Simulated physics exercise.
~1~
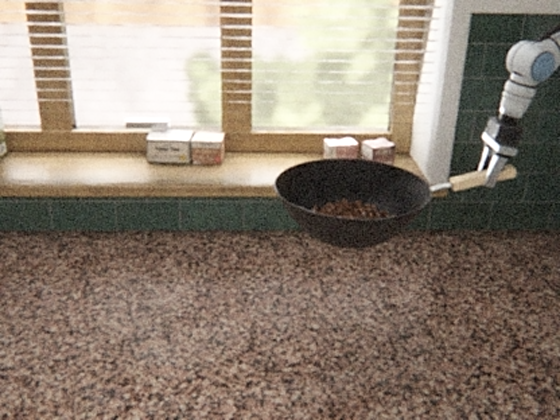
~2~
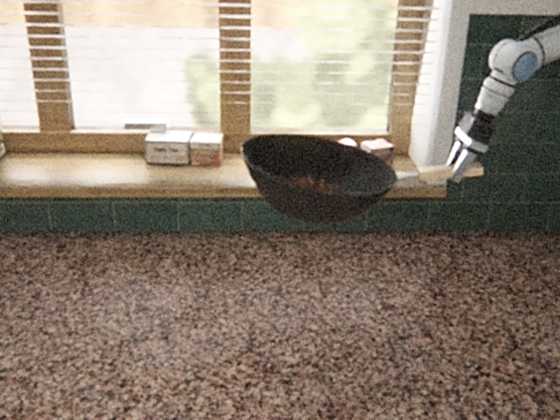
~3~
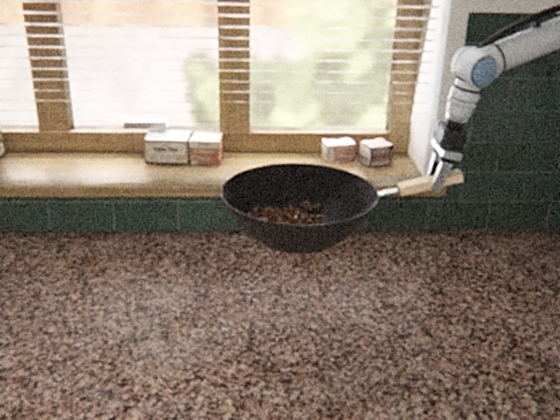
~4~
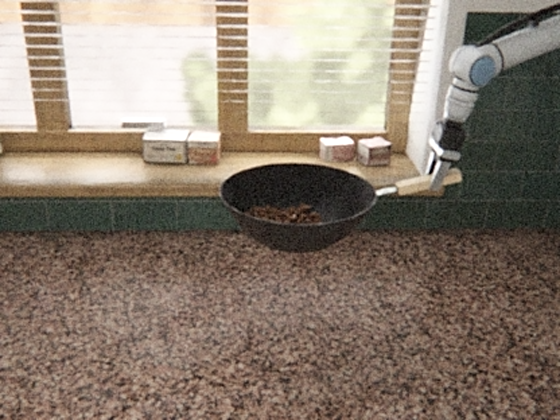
In the video, a robot arm holds a dark wok of small brown pellets above a speckled countertop by a window, moves it left and up while tilting it, then lowers and levels it, holding it still with the pellets inside.
